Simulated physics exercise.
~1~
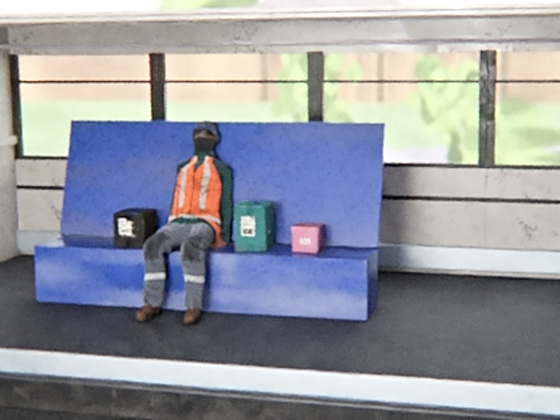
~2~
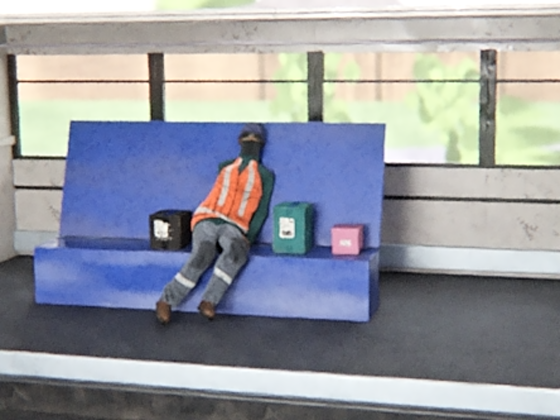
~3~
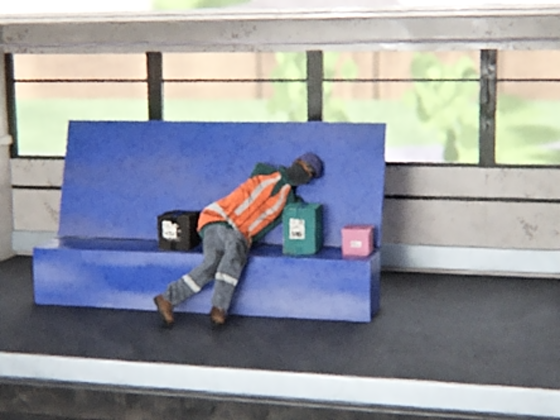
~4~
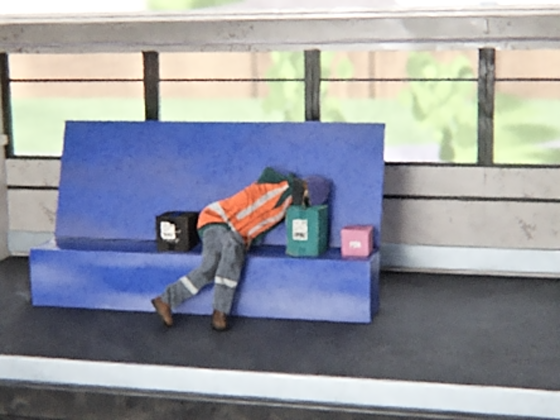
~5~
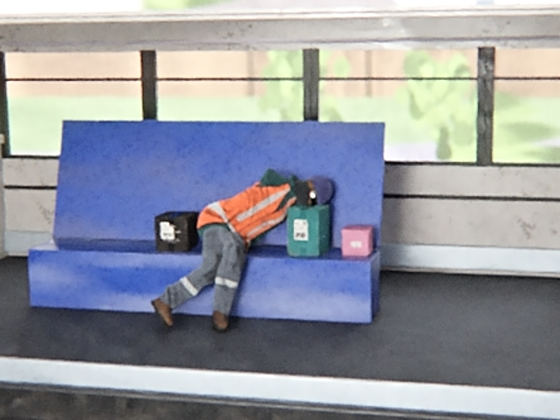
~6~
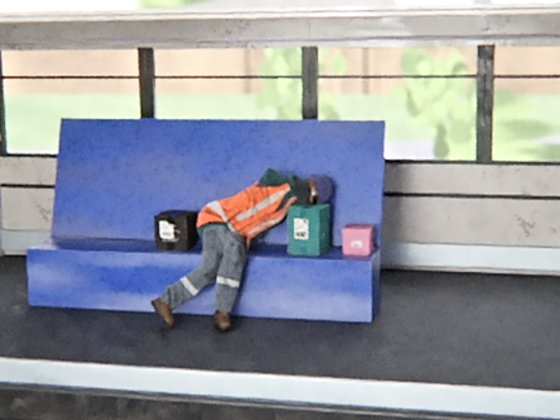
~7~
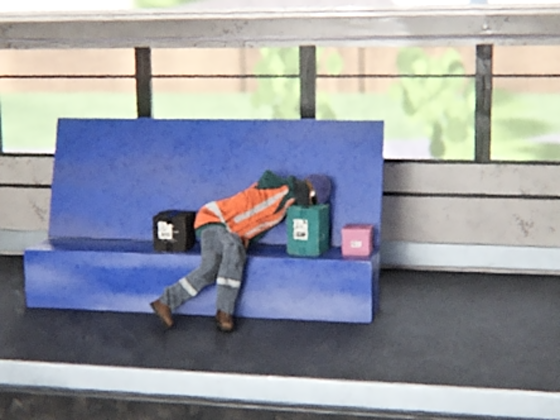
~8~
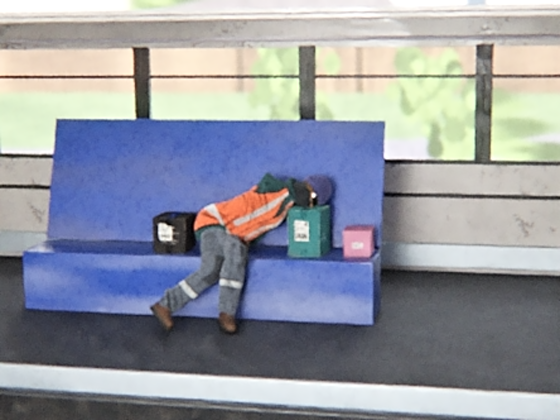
A person in an orange safety vest, grey trousers and a dark cap sits slumped on a long blue bench, seen from the front in a pale-walled carriage or shelter with windows onto greenery. A black box stands to the left, a teal box and a small pink one to the right. The limp body tips rightward as all three boxes slide a little to the right. The person folds over sideways, head coming down behind the top of the teal box. Everything then settles, the boxes upright on the seat and the person still slumped there.
